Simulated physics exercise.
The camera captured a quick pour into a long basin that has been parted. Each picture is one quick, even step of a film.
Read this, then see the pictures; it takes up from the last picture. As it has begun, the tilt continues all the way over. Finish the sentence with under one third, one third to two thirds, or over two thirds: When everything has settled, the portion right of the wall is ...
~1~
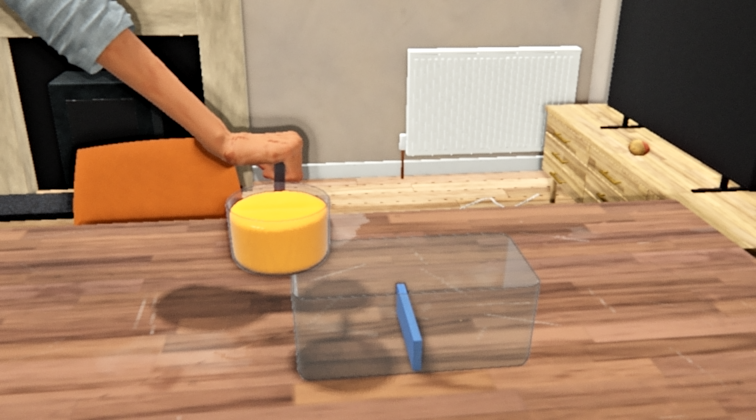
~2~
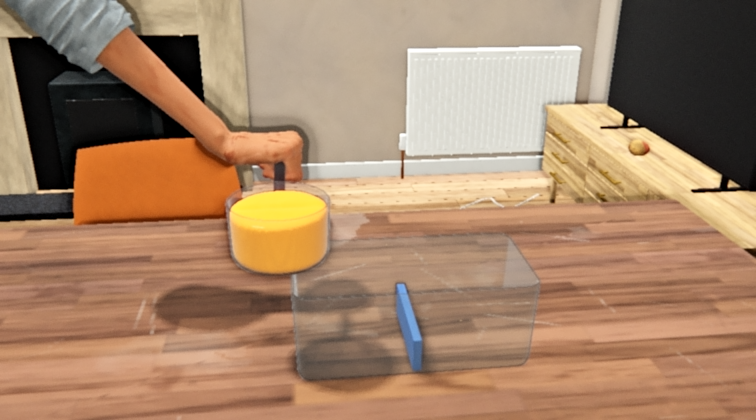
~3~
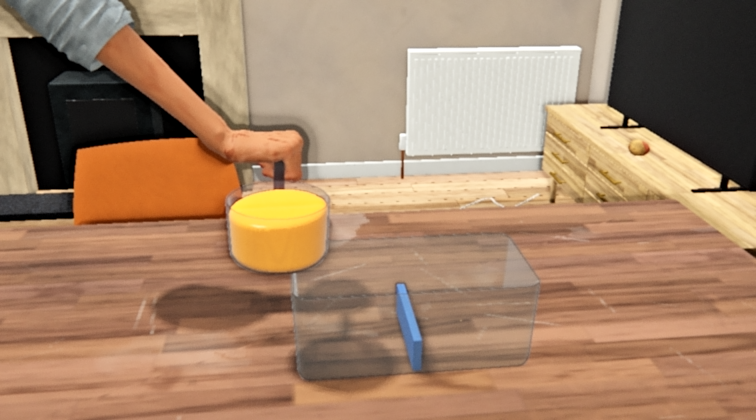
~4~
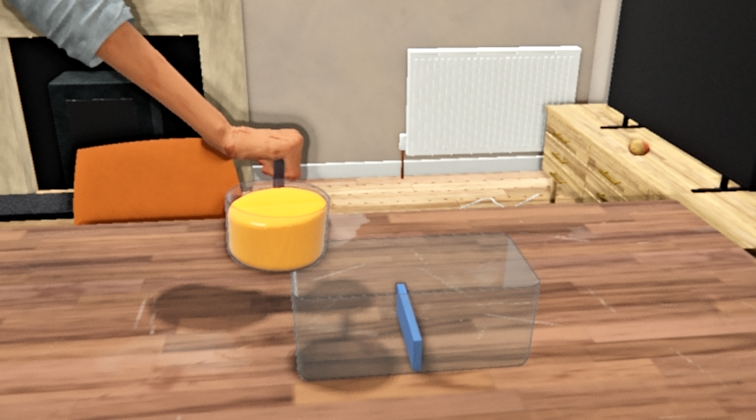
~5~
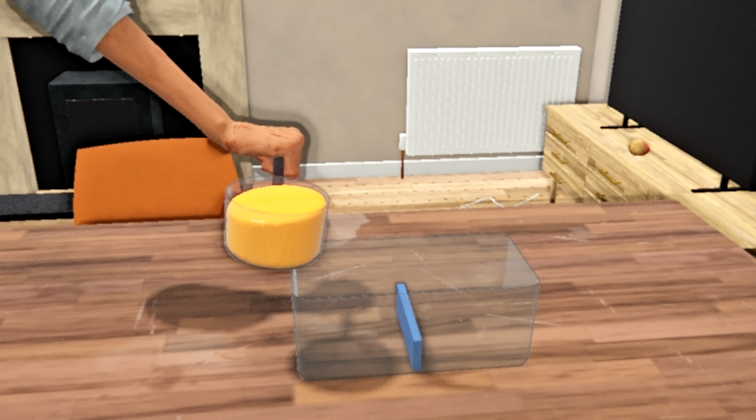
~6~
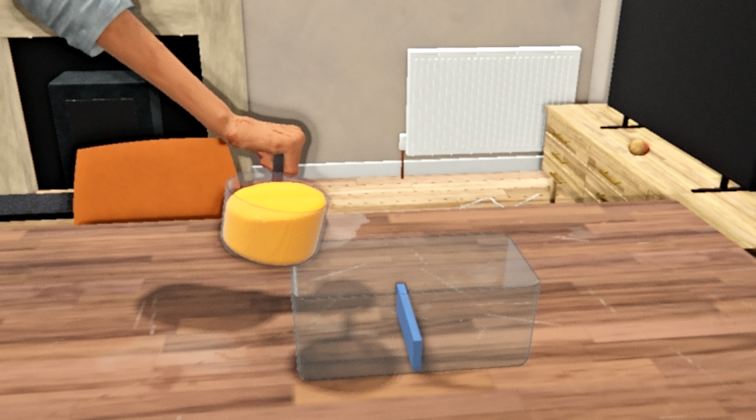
When everything has settled, the portion right of the wall is one third to two thirds.
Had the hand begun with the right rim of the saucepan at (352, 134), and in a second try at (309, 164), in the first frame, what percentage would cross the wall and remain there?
Close to 90 in a hundred, then close to 40 in a hundred.
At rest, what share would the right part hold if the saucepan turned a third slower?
It comes to around 30 per cent.
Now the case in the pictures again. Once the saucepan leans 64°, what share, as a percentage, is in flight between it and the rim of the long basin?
That works out near 25 percent.
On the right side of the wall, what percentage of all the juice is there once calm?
I'd estimate around 50 per cent.
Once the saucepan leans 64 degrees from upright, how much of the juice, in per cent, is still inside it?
Near 70 percent is still in there.
A moment on, the saucepan is tipped part way and 68 per cent is still to pour, 6 is left of the wall and 0 right of it.
Next, the saucepan is tipped on its side and 17 per cent is still to pour, 26 is left of the wall and 34 right of it.
Then the saucepan is tipped on its side and 3 per cent is still to pour, 43 is left of the wall and 50 right of it.
Later the saucepan is tipped on its side and 1 per cent is still to pour, 48 is left of the wall and 50 right of it.
Finally, 49 per cent lies left of the wall, 50 right of it and 1 outside.
